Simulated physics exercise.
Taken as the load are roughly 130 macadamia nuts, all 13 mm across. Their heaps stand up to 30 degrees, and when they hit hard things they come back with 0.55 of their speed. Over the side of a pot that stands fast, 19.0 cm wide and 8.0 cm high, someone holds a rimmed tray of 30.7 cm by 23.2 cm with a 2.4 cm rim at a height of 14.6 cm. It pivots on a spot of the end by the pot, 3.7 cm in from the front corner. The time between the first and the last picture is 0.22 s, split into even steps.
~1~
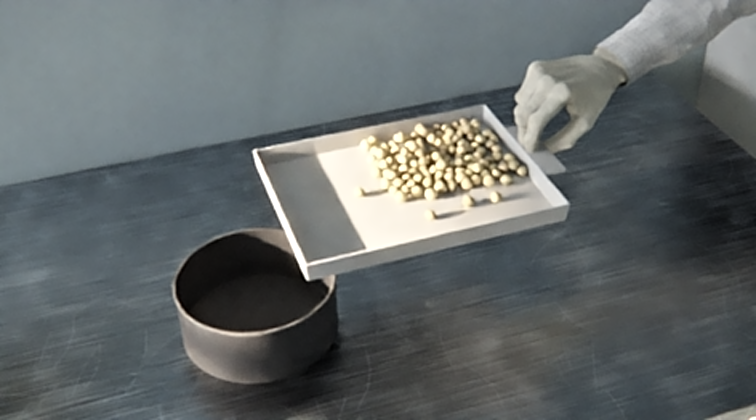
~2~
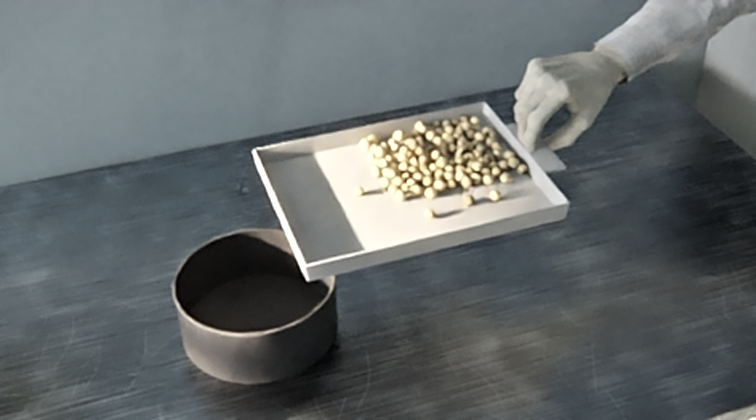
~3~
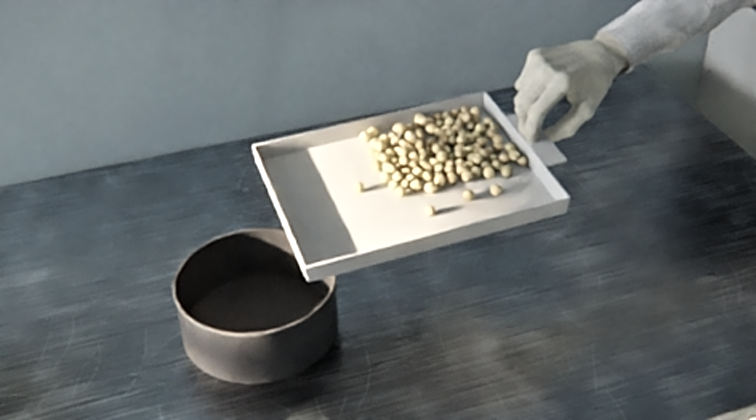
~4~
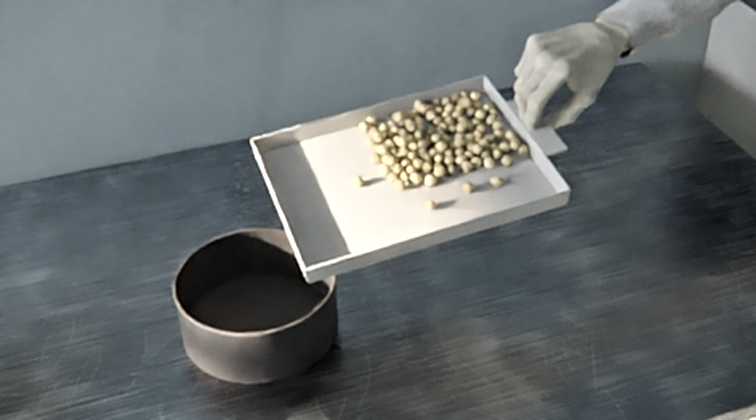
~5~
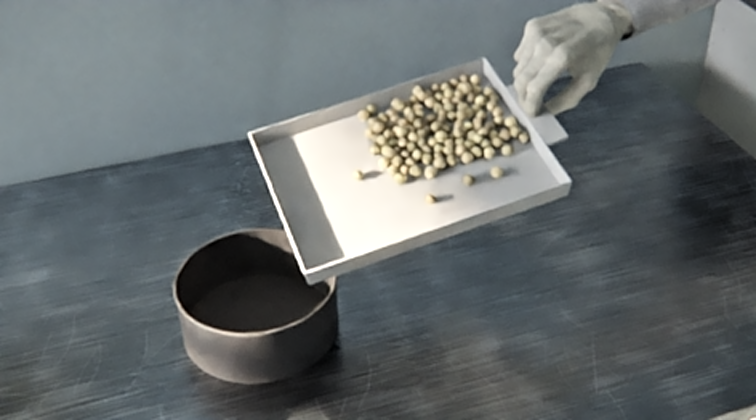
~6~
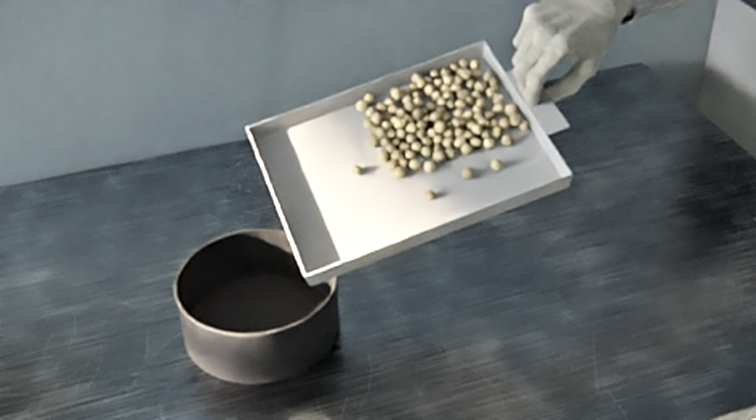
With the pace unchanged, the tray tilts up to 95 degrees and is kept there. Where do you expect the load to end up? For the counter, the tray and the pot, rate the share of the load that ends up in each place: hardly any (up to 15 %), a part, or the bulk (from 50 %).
Share of the load - the counter: The bulk, the tray: Hardly any, the pot: Hardly any.
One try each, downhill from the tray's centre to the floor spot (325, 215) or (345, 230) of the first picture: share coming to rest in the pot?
Some 75 and 25 per cent.
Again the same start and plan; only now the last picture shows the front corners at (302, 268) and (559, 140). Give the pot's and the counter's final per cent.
Final per cent - pot 65, counter 35.
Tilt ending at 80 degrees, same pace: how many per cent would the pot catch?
Around 0 per cent, then.
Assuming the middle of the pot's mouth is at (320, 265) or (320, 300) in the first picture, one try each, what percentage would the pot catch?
Try one: ~ 0 %; try two: ~ 60 %.
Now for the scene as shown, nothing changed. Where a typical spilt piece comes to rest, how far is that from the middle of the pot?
Roughly 22 centimetres.
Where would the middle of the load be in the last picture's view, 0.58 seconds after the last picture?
Near pixel (309, 298).
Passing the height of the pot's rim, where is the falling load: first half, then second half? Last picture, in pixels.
(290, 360) first, (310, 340) later, roughly.
Then, 0.35 s after the last picture, tilt 56 degrees; the tray holds 100 %, the pot 0 %.
Then, 0.58 s after the last picture, tilt 81 degrees; the tray holds 55 %, the pot 0 %.
Then, 0.92 s after the last picture, tilt 95 degrees; the tray holds 20 %, the pot 0 %.
In the end, counter 95 %, tray 0 %, pot 0 %.
